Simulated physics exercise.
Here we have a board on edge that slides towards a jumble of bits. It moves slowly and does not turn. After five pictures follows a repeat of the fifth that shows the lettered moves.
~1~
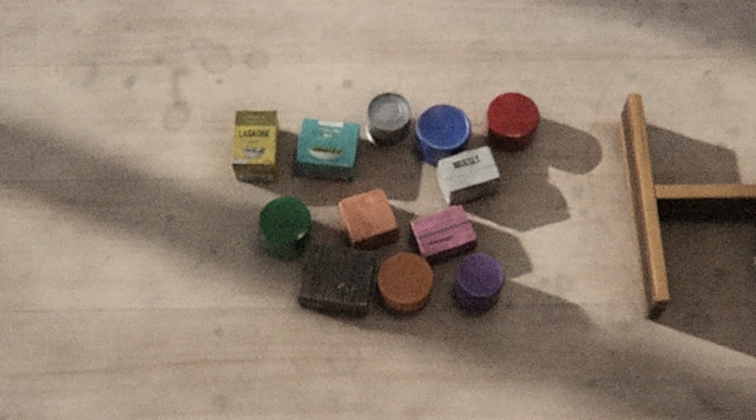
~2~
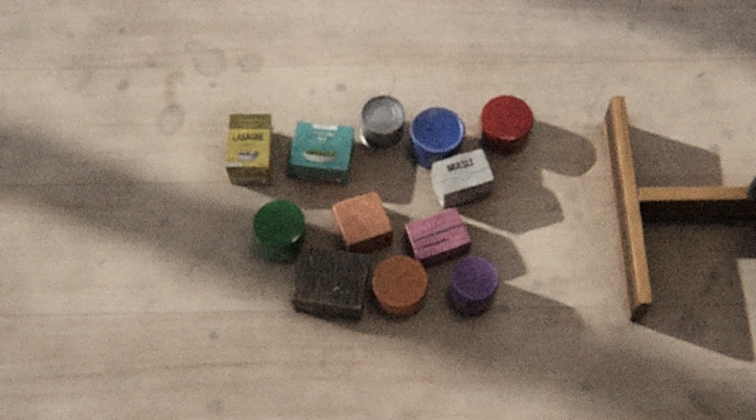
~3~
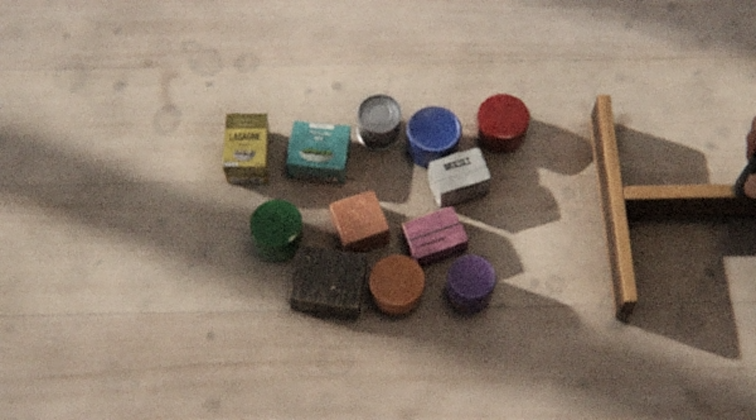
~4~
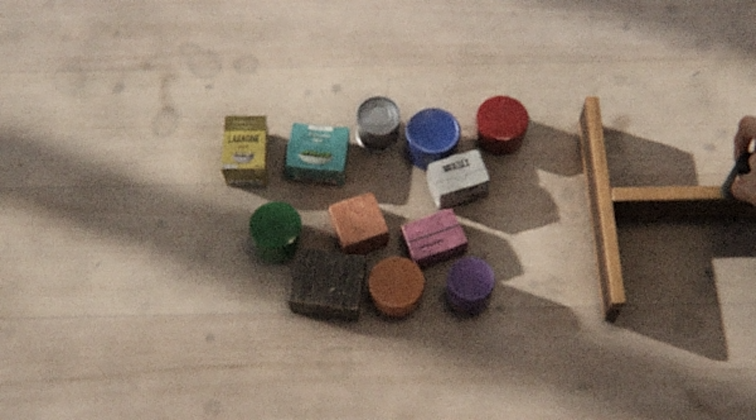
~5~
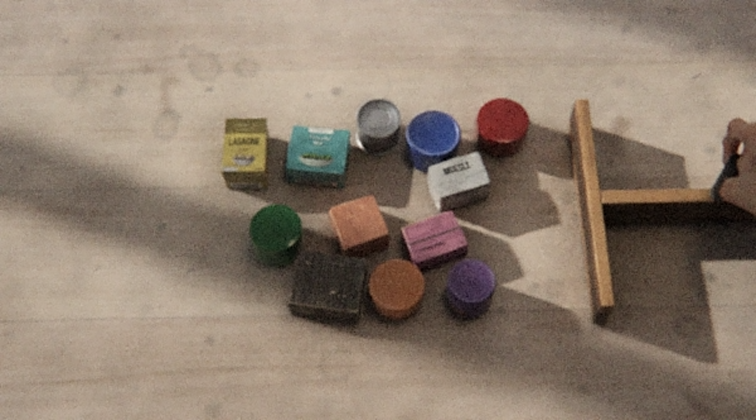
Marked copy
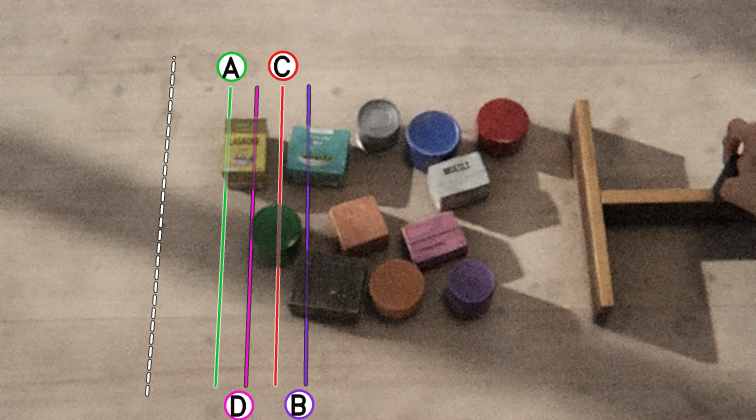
Wooden board on edge sliding slowly left towards a jumble of colourful tubs, tins and packets, a hand gripping its handle.
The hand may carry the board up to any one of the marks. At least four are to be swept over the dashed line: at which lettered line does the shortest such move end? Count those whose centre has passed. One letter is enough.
At least to A.
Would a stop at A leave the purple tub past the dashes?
No.
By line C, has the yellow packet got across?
By then, yes.
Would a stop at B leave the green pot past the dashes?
By then, no.
On the marked copy, A at (224, 227); B at (307, 225); C at (279, 225); D at (252, 226); the dashed line at (162, 213).
With A. Early on, board (461, 200); yellow packet (247, 153); green pot (276, 235); none across.
Further on, board (328, 203); yellow packet (190, 150); green pot (193, 230); none across.
At the end, board (224, 205); yellow packet (95, 139); green pot (91, 229); five across.
As for the rest, B gets none across; C gets only two across; D gets only two across.
